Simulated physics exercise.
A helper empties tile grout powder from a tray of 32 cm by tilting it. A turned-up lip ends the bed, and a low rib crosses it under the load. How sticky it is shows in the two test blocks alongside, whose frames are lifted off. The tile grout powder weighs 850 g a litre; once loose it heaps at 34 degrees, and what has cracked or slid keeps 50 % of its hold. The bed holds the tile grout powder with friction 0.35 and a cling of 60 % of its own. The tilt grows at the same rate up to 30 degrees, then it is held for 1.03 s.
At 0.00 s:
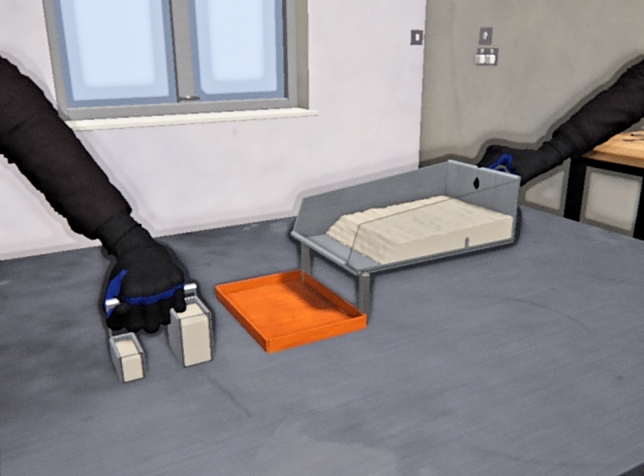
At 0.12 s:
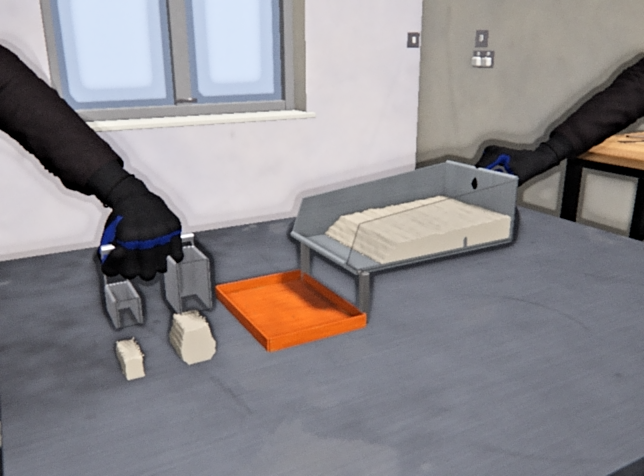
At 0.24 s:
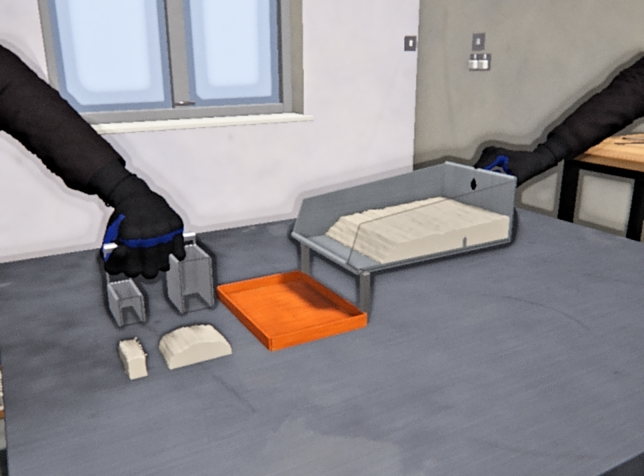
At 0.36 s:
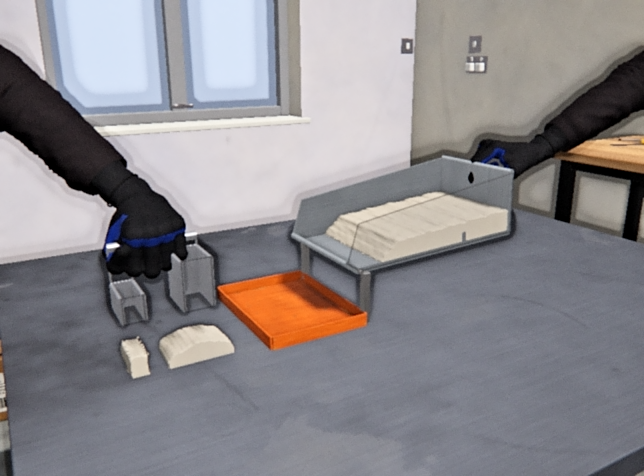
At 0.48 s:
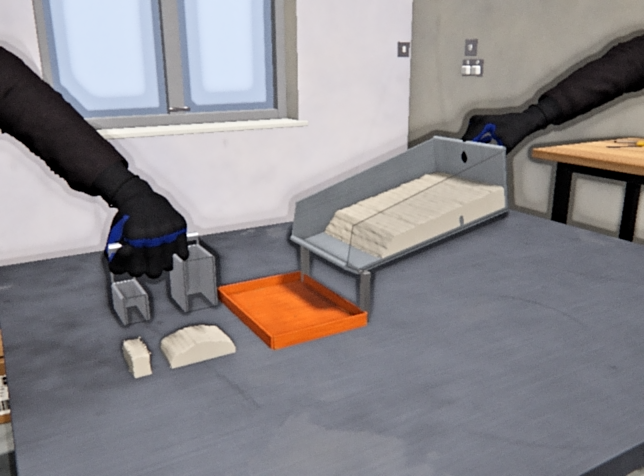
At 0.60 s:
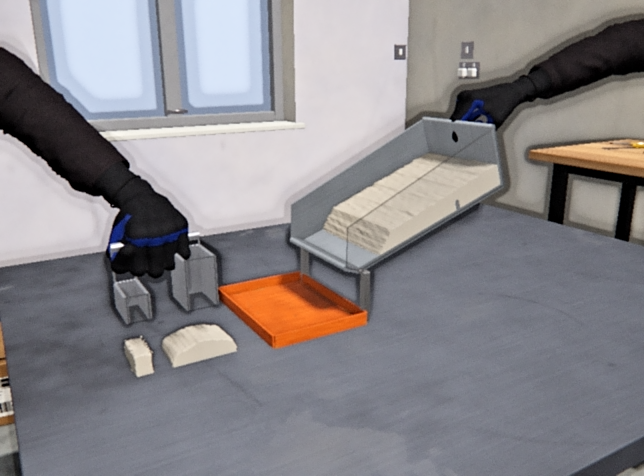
On a grey workbench, a gloved hand lifting two small moulds off pale powder blocks, the larger slumping, another hand tilting a loaded tray.
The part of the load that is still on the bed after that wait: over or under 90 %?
It comes out under 90 %.
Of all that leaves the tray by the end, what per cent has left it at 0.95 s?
About 0 %.
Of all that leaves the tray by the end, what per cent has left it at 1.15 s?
Some 40 per cent.
After 0.76 s, the tilt is 29 degrees and 100 % is on the bed.
After 0.95 s, the tilt is 30 degrees and 100 % is on the bed.
After 1.15 s, the tilt is 30 degrees and 90 % is on the bed.
After 1.34 s, the tilt is 30 degrees and 79 % is on the bed.
After 1.85 s, the tilt is 30 degrees and 76 % is on the bed.
